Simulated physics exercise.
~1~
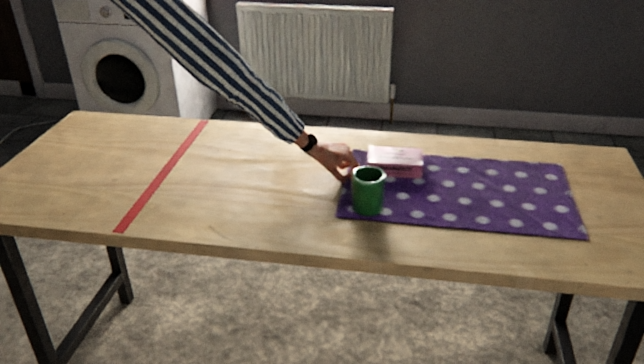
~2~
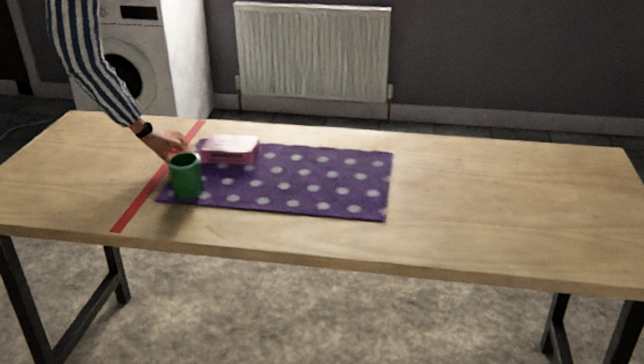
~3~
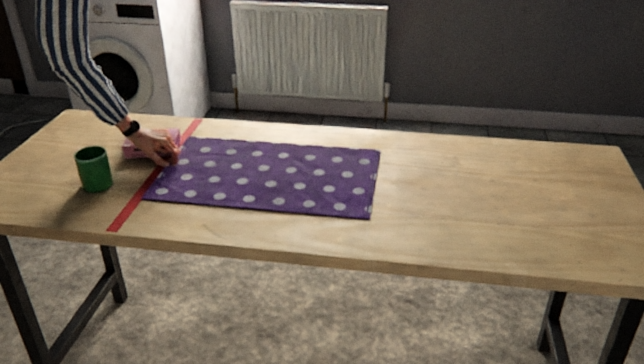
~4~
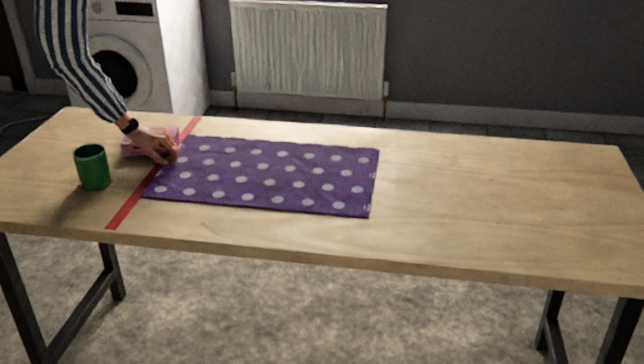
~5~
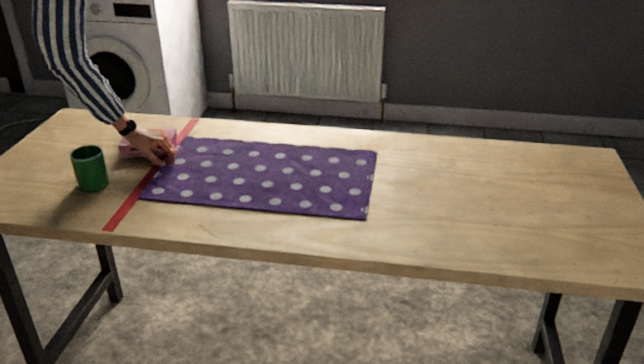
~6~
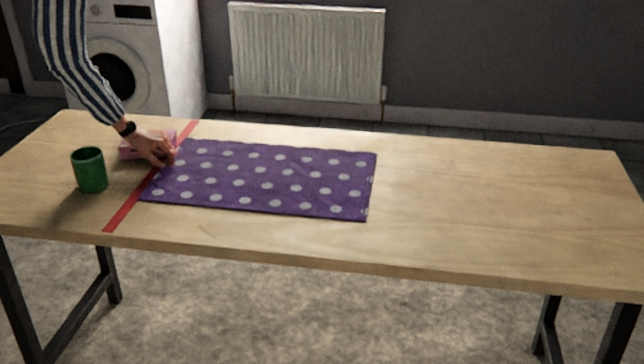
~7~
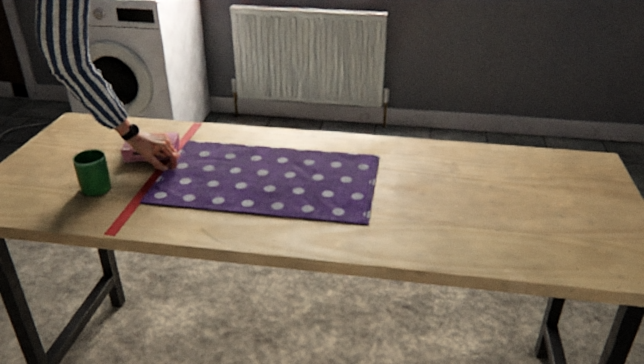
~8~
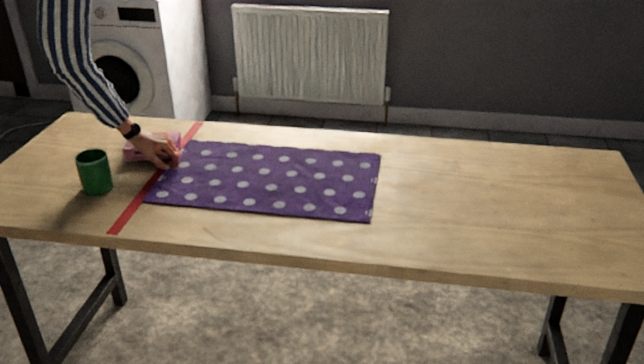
A purple polka-dot cloth carrying a green mug and a pink packet was pulled left along a table by a striped-sleeved arm, stopping at the red tape, where both items slid off its front edge, the mug still upright.
